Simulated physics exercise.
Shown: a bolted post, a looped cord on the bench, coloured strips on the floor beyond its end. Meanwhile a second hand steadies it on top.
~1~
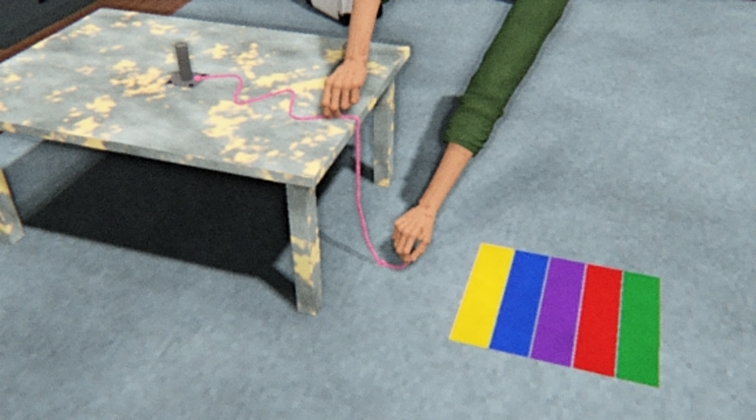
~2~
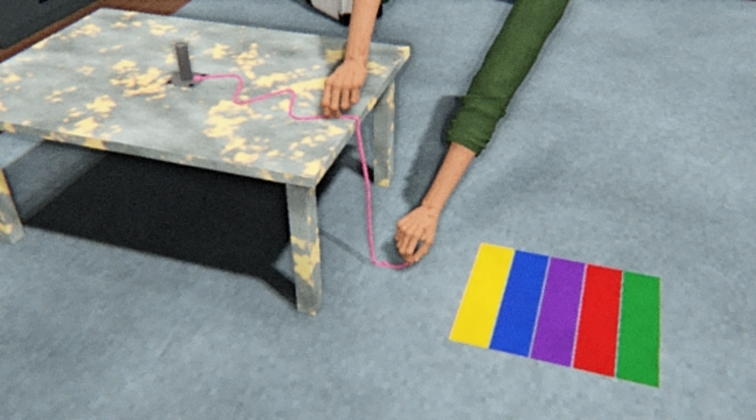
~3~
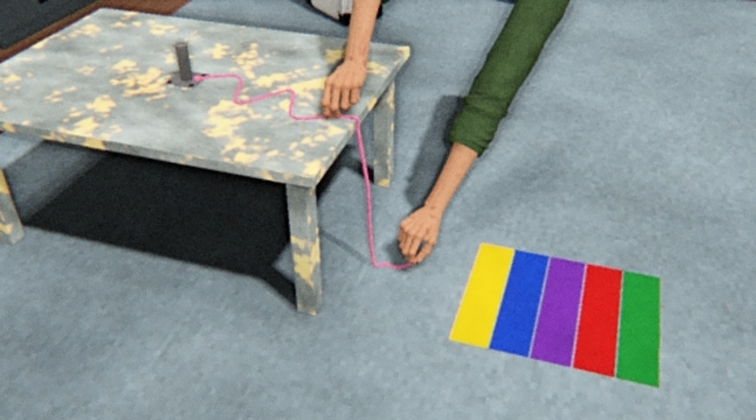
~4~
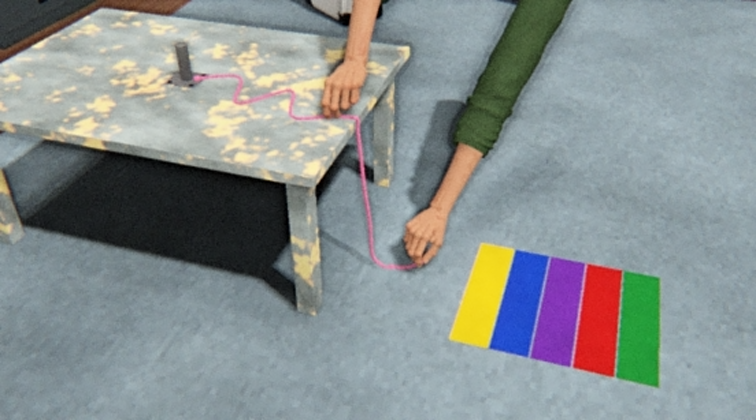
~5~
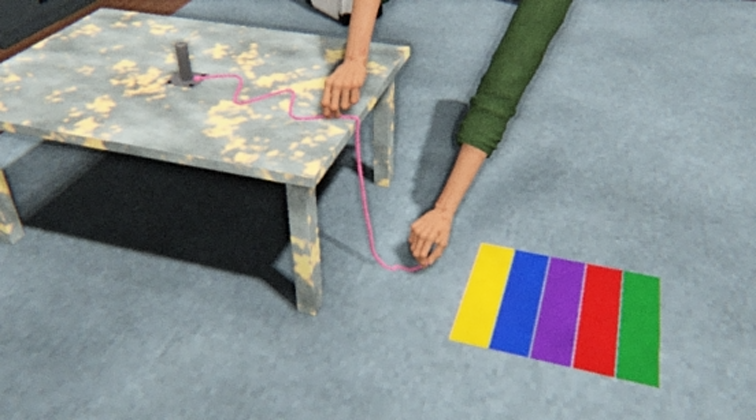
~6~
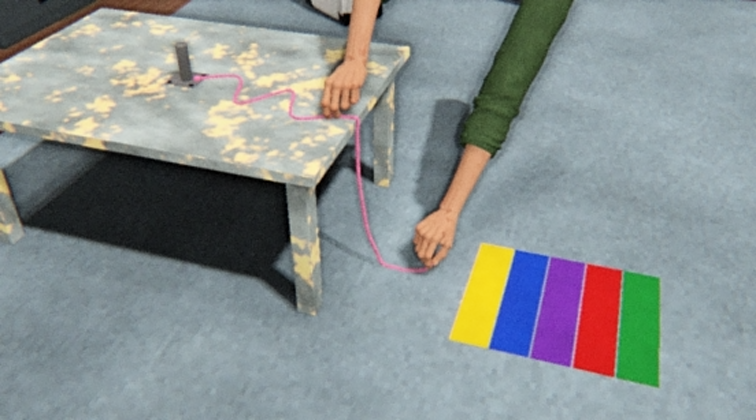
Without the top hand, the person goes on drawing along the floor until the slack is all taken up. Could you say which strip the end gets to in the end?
It gets to the green strip.
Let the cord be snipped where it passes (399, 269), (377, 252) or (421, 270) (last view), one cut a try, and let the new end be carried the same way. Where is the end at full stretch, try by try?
Respectively (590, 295), (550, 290) and (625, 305).
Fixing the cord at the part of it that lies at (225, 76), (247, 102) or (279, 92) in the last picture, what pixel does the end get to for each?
In that order: (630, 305), (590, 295) and (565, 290).
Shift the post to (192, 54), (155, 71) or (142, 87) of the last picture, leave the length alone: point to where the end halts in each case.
Somewhere near (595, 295), (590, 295) and (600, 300), in that order.
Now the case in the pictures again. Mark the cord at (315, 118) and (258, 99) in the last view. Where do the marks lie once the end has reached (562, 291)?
In order: (376, 172) and (303, 104).
Early on, end near (562, 291); over purple.
Midway, end near (611, 301); over red.
At the end of the slack, end near (642, 307); over green. The end stops over the green strip.
